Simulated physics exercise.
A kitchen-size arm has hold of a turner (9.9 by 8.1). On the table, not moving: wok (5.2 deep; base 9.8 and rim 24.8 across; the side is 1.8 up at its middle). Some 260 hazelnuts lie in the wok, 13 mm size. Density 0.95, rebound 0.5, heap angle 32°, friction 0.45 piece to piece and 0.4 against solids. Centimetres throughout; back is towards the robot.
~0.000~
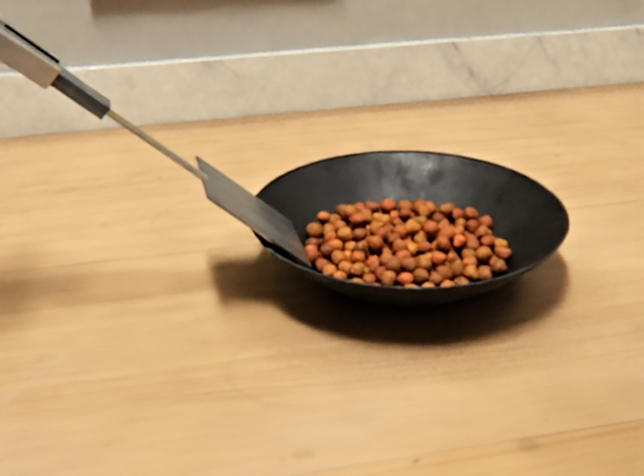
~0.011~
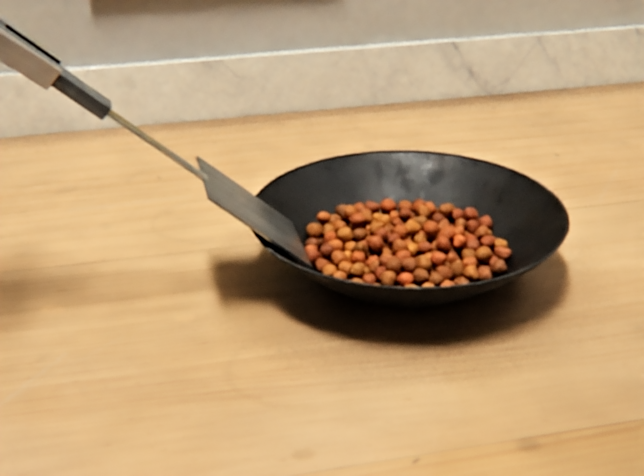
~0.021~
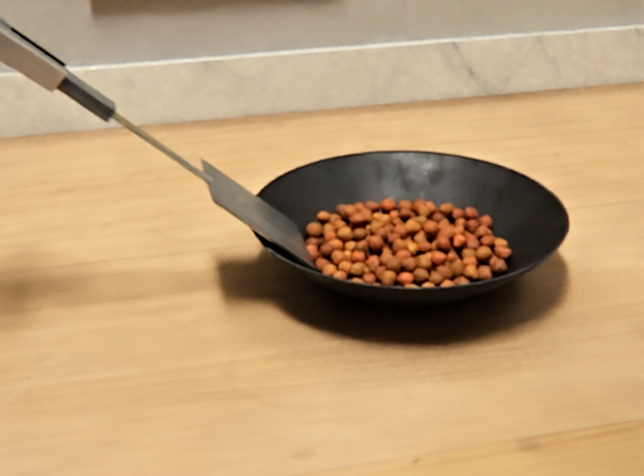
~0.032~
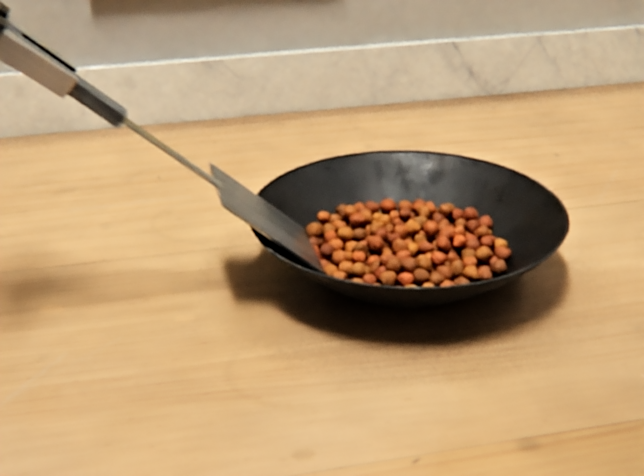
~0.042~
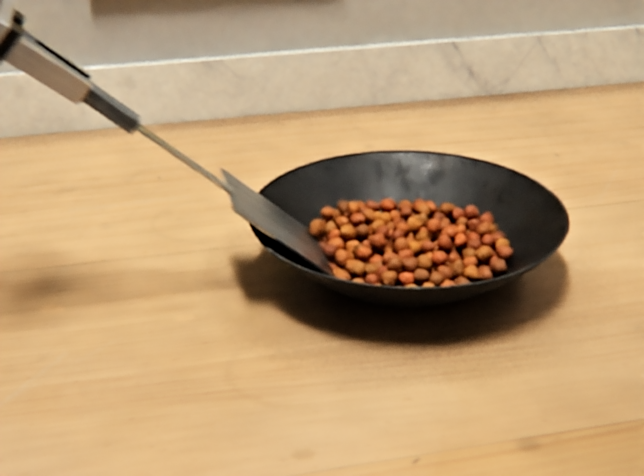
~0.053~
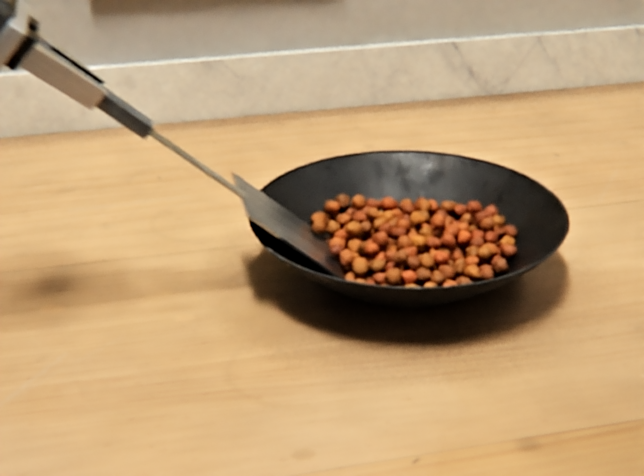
On a wooden table, a robot arm slides a turner slightly right, nudging hazelnuts in a black wok.
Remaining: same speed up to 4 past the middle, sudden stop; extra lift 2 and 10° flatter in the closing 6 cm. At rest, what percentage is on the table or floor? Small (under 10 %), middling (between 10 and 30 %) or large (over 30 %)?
Share on the table or floor: Small (under 10 %).
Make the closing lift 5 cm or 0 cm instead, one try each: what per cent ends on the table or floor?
Some 10 and 5 per cent.
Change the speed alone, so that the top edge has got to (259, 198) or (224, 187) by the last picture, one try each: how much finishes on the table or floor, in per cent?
About 20 and 0 per cent.
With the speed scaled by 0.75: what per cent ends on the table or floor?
Some 0 per cent.
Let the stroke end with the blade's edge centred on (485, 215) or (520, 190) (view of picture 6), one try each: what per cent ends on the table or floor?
Some 30 and 55 per cent.
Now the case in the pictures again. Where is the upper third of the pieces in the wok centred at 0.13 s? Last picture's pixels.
Near (469, 218).
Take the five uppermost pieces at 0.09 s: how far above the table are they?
Some 5 cm.
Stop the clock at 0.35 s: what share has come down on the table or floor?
About 5 per cent.
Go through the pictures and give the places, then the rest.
In the first picture, the turner top edge at (202, 176), sloping 42°; upper third of the load around (405, 242), from x 310 to 500, top at y 205; 255 in the wok.
In the second picture, the turner top edge at (202, 176), sloping 42°; upper third of the load around (405, 242), from x 310 to 500, top at y 205.
In the third picture, the turner top edge at (207, 179), sloping 42°; upper third of the load around (405, 242), from x 310 to 500, top at y 205.
In the fourth picture, the turner top edge at (216, 183), sloping 42°; upper third of the load around (408, 242), from x 310 to 500, top at y 205.
In the fifth picture, the turner top edge at (228, 189), sloping 42°; upper third of the load around (406, 239), from x 315 to 505, top at y 205.
In the sixth picture, the turner top edge at (240, 194), sloping 42°; upper third of the load around (415, 233), from x 320 to 510, top at y 200; 255 in the wok.
After 0.09 s, sloping 42°, highest piece 6 above the table; 255 in the wok.
After 0.13 s, sloping 38°, highest piece 6 above the table; 255 in the wok.
After 0.35 s, sloping 32°, highest piece 6 above the table; 244 in the wok, 11 on the table or floor.
After 1.40 s, sloping 32°, highest piece 6 above the table; 244 in the wok, 11 on the table or floor.
In the end, 244 in the wok, 11 on the table or floor. That is 4 % on the table or floor.
